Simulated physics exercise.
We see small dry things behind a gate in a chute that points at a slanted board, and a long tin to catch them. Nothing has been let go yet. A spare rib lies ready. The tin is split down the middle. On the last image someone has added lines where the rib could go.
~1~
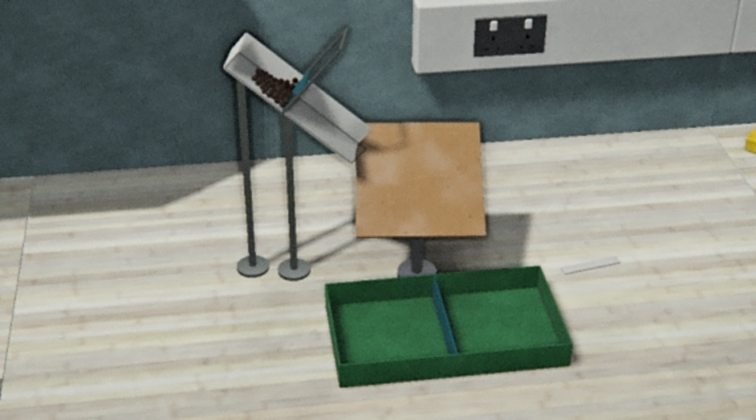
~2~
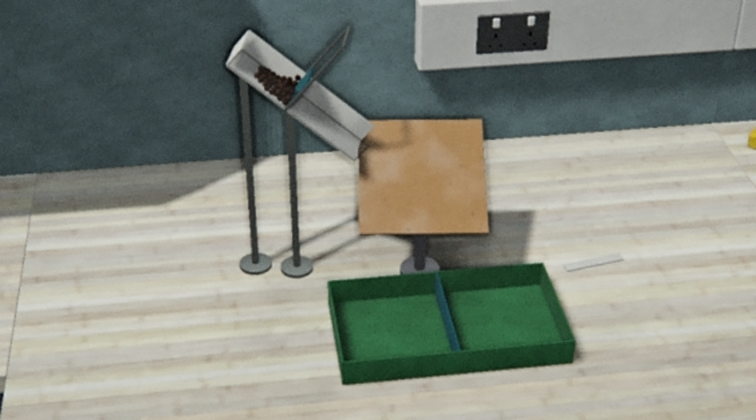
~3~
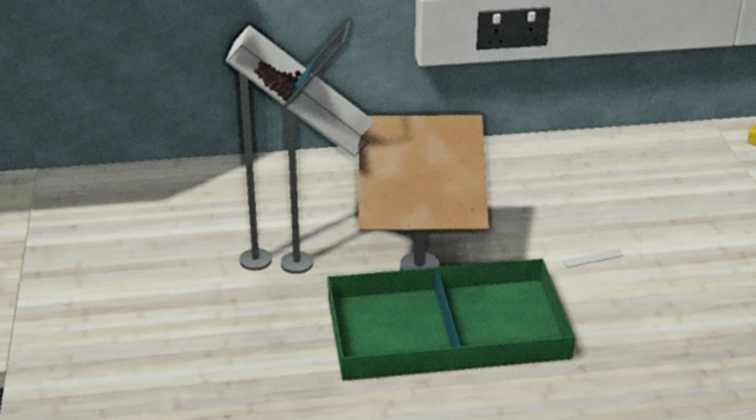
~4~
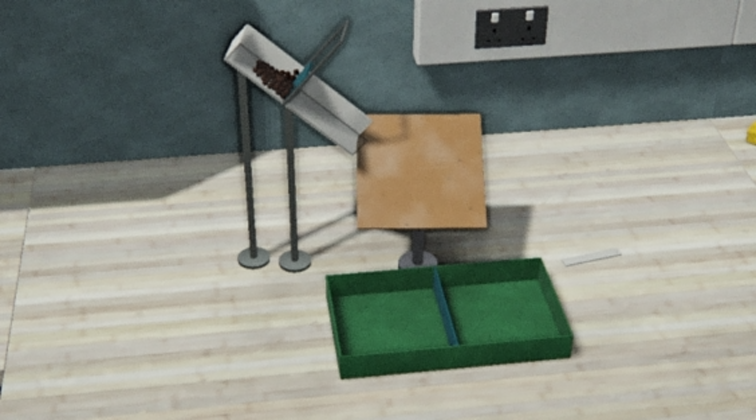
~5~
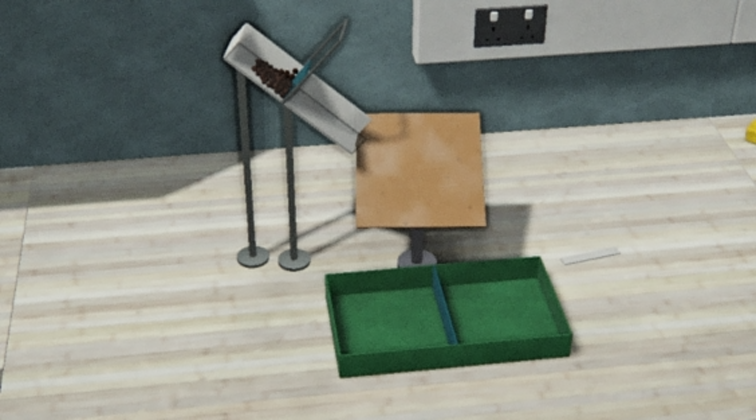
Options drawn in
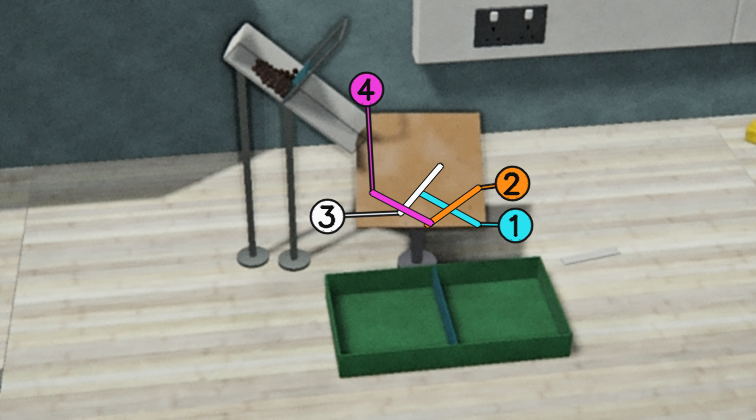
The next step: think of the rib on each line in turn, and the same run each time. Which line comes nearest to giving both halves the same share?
1 beats the others.
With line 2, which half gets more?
The left half.
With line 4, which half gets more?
Right.
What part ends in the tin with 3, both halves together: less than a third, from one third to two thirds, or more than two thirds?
Line 3 gives more than two thirds.
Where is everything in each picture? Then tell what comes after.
Load behind the gate at (274, 90), allspice berries; lip of the chute at (354, 154), sloping fairly steeply, in the first picture.
Middle of the board at (422, 175), tilted fairly steeply; middle of its low edge at (424, 233); of its high edge at (420, 120), in the second picture.
Front corners of the tin at (343, 358) and (575, 336); front end of its middle wall at (460, 347); gate still shut at (308, 75), in the third picture.
Middle of the load at (275, 81); lip at (355, 146), in the fourth picture.
Middle of the load at (274, 80); lip at (355, 144), in the fifth picture.
On the marked copy, line 1 from (420, 192) to (477, 224); line 2 from (478, 188) to (427, 224); line 3 from (440, 166) to (400, 212); line 4 from (372, 192) to (430, 223).
If 1 is chosen, of what is caught, about half in the left half, about half in the right.
If 2 is chosen, of what is caught, nearly all in the left half, a small part in the right.
If 3 is chosen, of what is caught, all in the left half, none in the right.
If 4 is chosen, of what is caught, none in the left half, all in the right.
